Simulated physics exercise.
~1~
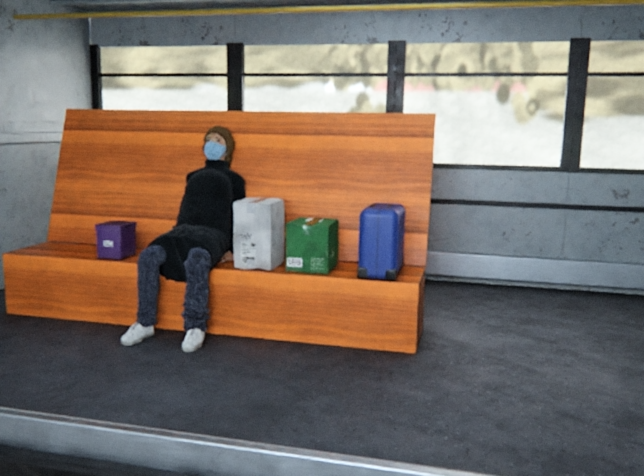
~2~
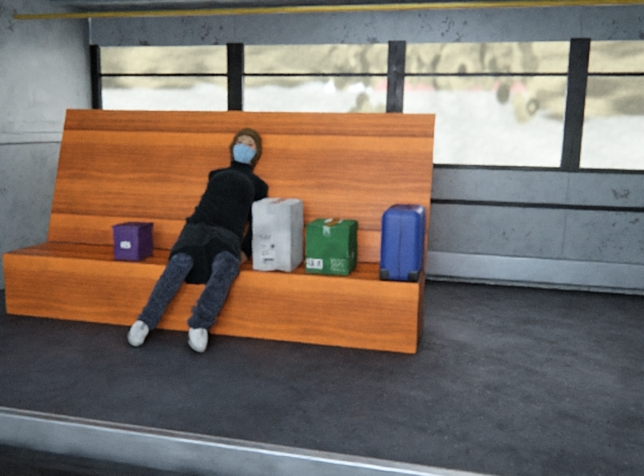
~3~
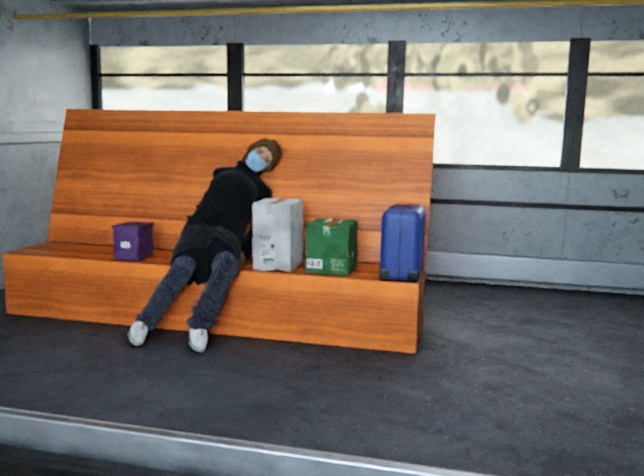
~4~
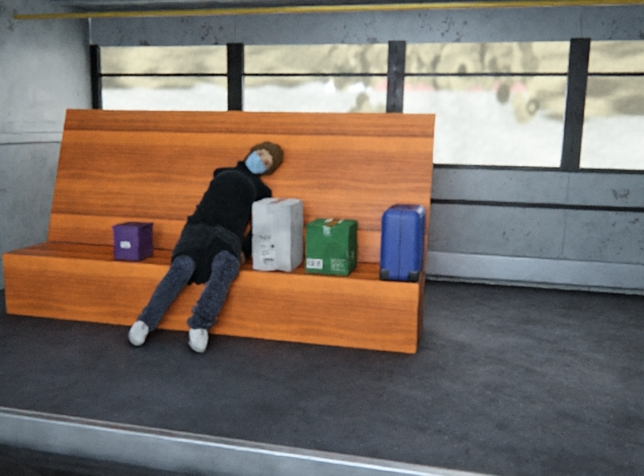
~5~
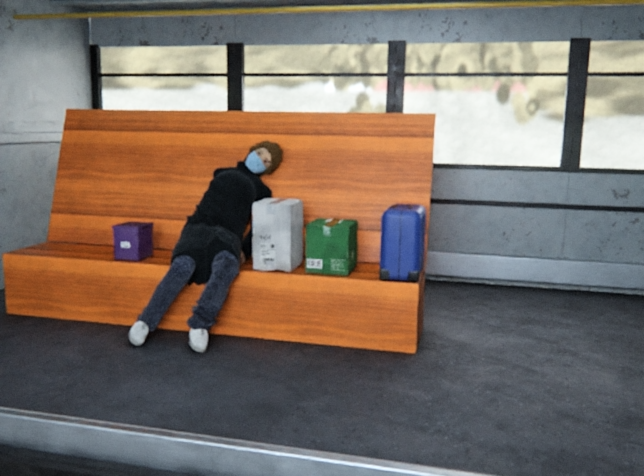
On a train bench, a masked commuter and the surrounding luggage slide right, the sleeper slumping sideways before everything settles, still seated.
